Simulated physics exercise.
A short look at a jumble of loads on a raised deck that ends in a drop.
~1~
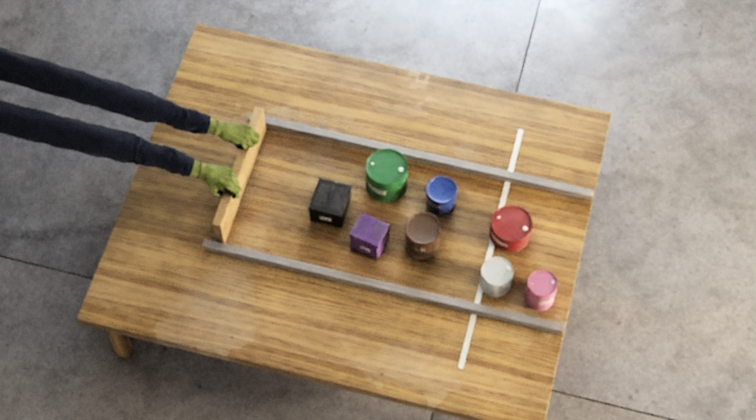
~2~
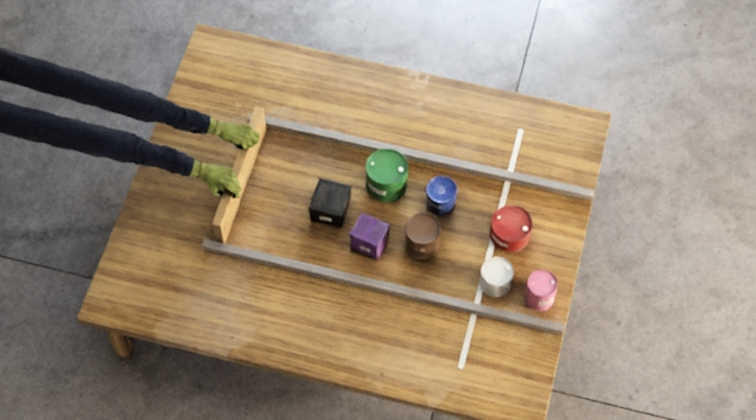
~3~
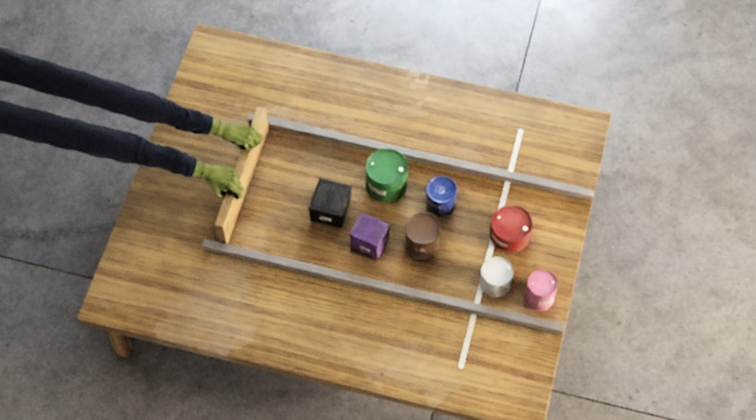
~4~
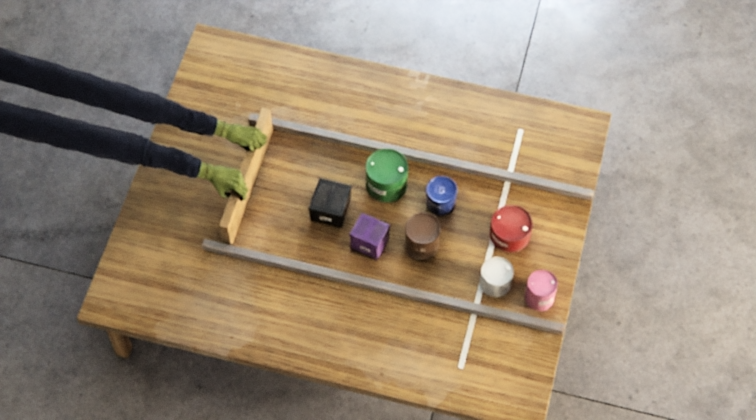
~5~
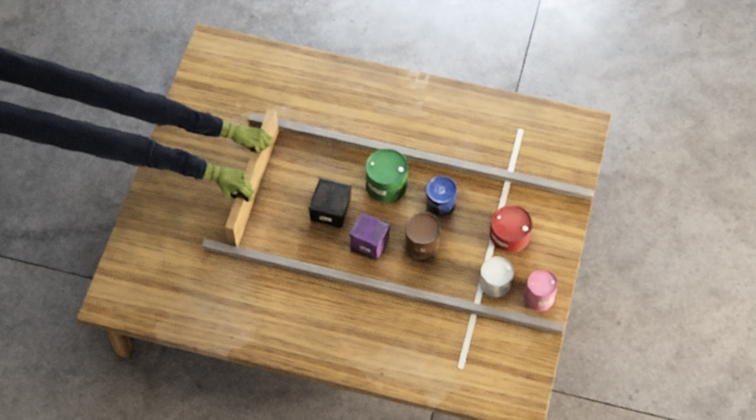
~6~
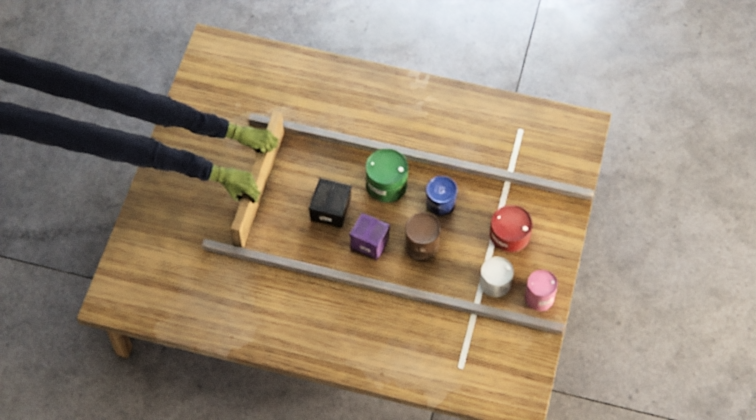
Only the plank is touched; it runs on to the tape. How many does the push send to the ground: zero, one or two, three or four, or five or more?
Outcome: The number that fall off is zero.
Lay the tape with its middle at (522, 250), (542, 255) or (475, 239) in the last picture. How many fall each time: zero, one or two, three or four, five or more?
For each place: 1 or 2; 5 or more; zero.
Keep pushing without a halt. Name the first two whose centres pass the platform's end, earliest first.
Earliest first: The red canister, then the pink canister.
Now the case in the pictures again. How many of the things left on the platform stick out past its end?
That would be 1.
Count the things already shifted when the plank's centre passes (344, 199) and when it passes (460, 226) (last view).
2 and 7.
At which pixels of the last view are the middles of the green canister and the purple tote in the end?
Near (524, 196) and (496, 281).
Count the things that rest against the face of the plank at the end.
It touches 3.
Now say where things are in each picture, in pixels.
In the first frame, pink canister (541, 290); red canister (511, 229); white canister (496, 277); plank (240, 175); tape (492, 243).
In the second frame, red canister (511, 229); purple tote (370, 237).
In the third frame, white canister (496, 277); green canister (387, 176).
In the fourth frame, pink canister (541, 290); black tote (331, 203).
In the fifth frame, red canister (511, 229); blue pail (441, 196).
In the sixth frame, pink canister (541, 290); red canister (511, 229); white canister (496, 277); plank (258, 179); tape (492, 243).
Early on, none off yet; pink canister at rest near (541, 290); red canister at rest near (511, 229); white canister at rest near (496, 277).
Finally, the number that fall off is zero.
